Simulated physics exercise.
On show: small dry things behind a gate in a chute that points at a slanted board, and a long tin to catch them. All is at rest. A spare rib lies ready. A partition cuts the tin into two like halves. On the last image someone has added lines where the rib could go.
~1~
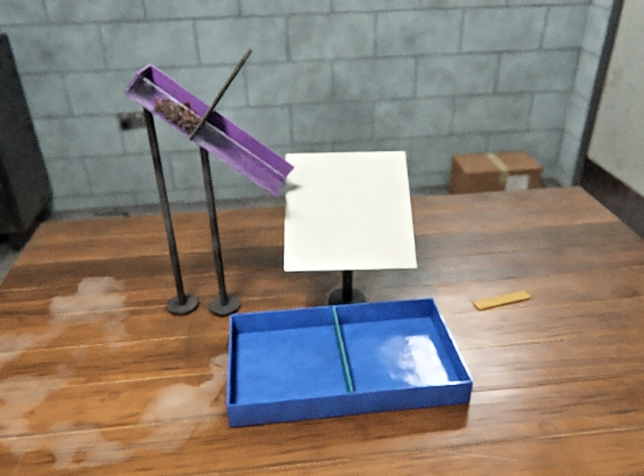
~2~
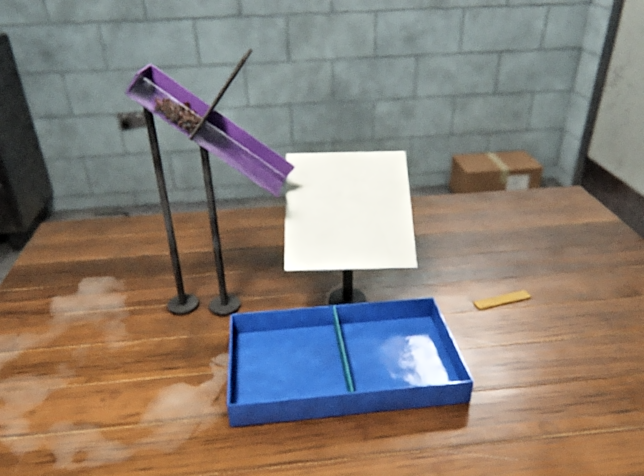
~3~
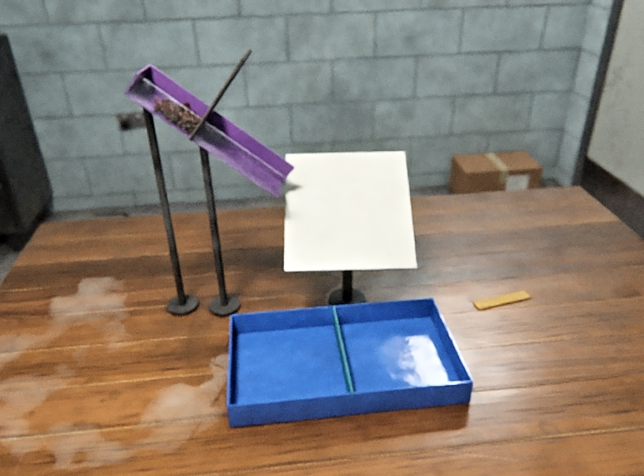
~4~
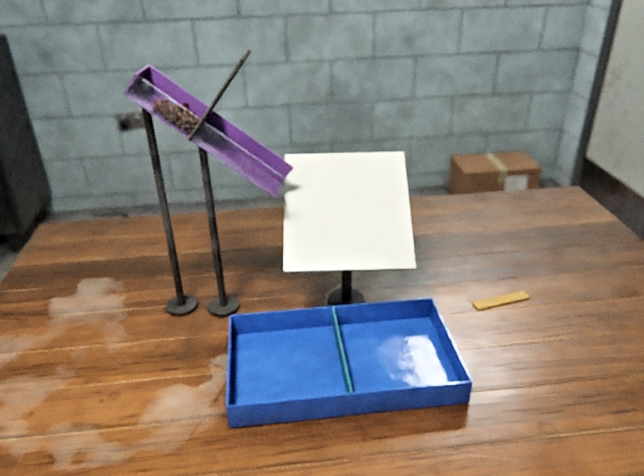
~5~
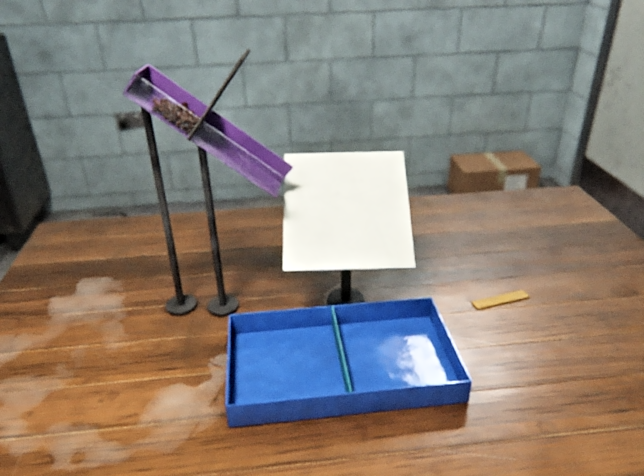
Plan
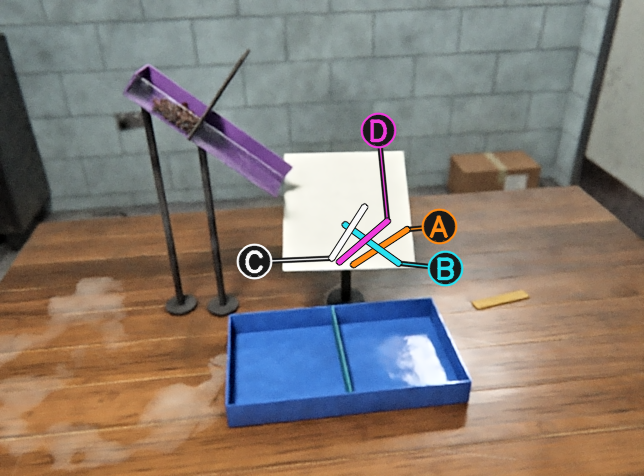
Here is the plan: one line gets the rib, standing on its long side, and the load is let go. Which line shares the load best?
Best: A.
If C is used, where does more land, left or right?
Left.
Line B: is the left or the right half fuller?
The right half.
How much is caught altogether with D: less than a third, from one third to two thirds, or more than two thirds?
It is more than two thirds.
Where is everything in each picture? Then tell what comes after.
The first picture shows load behind the gate at (187, 114), allspice berries; lip of the chute at (280, 190), sloping fairly steeply.
The second picture shows middle of the board at (348, 207), tilted fairly steeply; middle of its low edge at (351, 269); of its high edge at (346, 152).
The third picture shows front corners of the tin at (228, 406) and (473, 381); front end of its middle wall at (353, 393).
The fourth picture shows middle of the load at (186, 115); lip at (279, 191).
The fifth picture shows middle of the load at (185, 114); lip at (279, 190).
On the marked copy, line A from (407, 229) to (353, 264); line B from (345, 224) to (398, 263); line C from (364, 206) to (331, 258); line D from (387, 220) to (339, 262).
For line A, of what is caught, about a third in the left half, about two thirds in the right.
For line B, of what is caught, a small part in the left half, most in the right.
For line C, of what is caught, most in the left half, a small part in the right.
For line D, of what is caught, most in the left half, a small part in the right.
